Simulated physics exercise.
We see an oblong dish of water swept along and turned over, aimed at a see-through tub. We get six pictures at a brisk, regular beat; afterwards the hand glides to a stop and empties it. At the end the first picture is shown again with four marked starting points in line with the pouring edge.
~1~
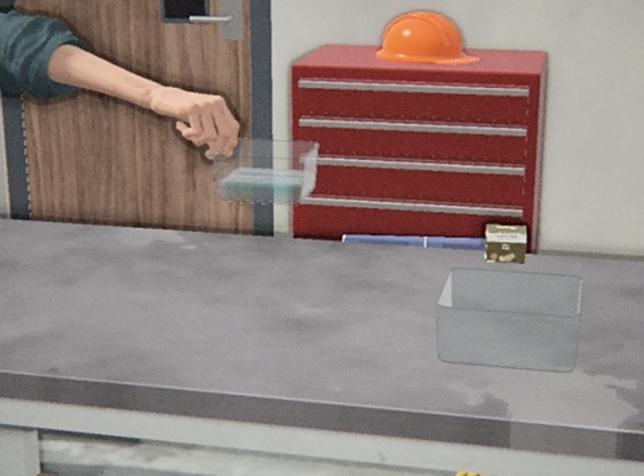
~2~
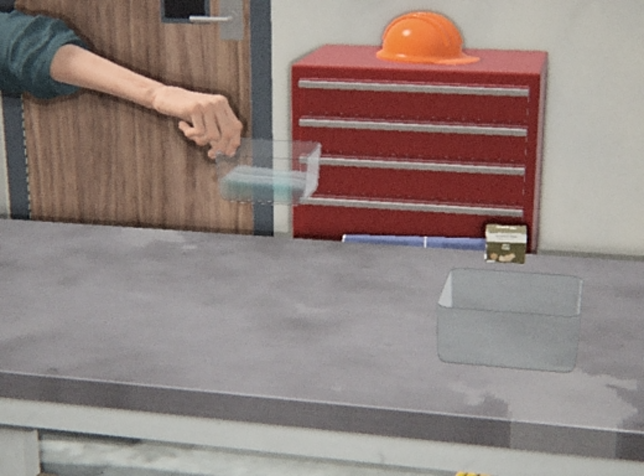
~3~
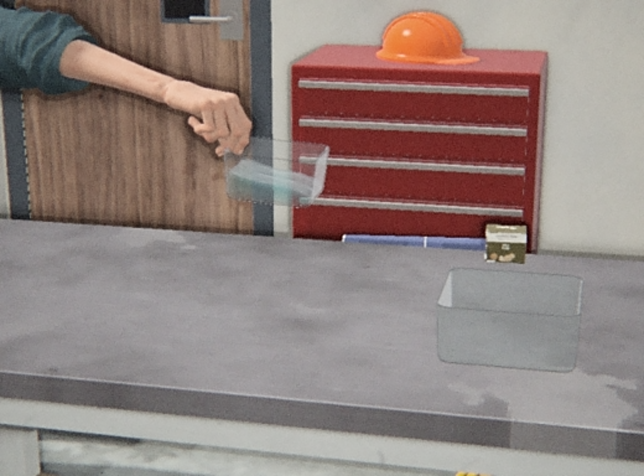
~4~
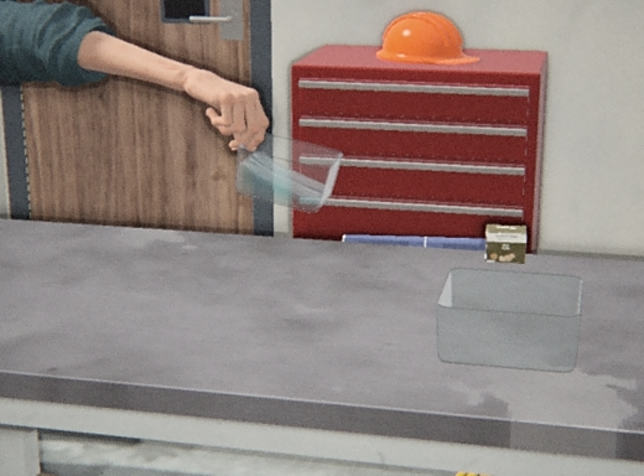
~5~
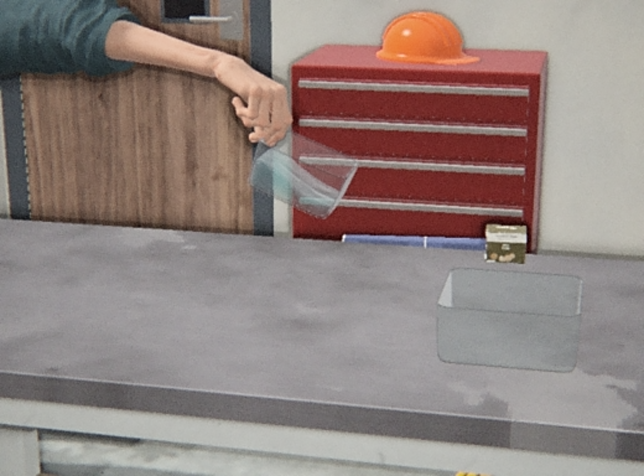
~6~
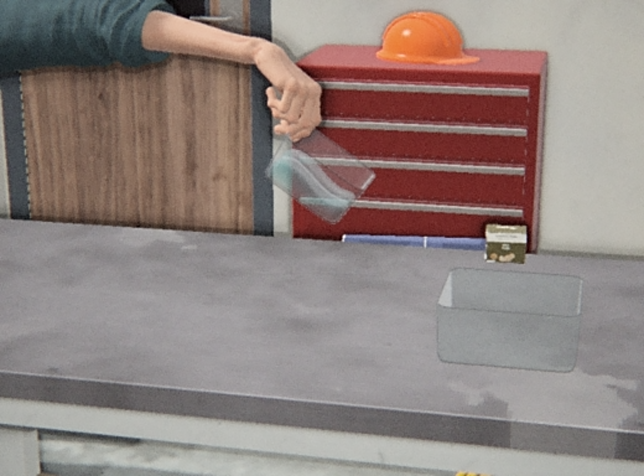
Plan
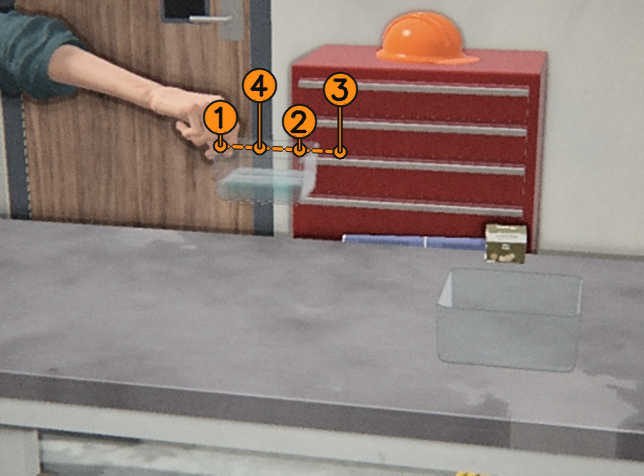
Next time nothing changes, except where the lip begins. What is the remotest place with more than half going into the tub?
I would pick spot 4.
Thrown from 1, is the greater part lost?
Yes.
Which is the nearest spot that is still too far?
Spot 1.
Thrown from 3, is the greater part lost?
No, that is safe.
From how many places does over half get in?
Three.
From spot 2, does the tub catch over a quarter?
Yes, it does.
On the marked copy, 1 at (220, 145); 2 at (299, 149); 3 at (340, 151); 4 at (259, 147).
If 1 is chosen, about 10 % lands in the tub, 84 % falls short and 7 % goes beside or beyond.
If 2 is chosen, about 79 % lands in the tub, 7 % falls short and 14 % goes beside or beyond.
If 3 is chosen, about 91 % lands in the tub, 3 % falls short and 6 % goes beside or beyond.
If 4 is chosen, about 72 % lands in the tub, 18 % falls short and 11 % goes beside or beyond.
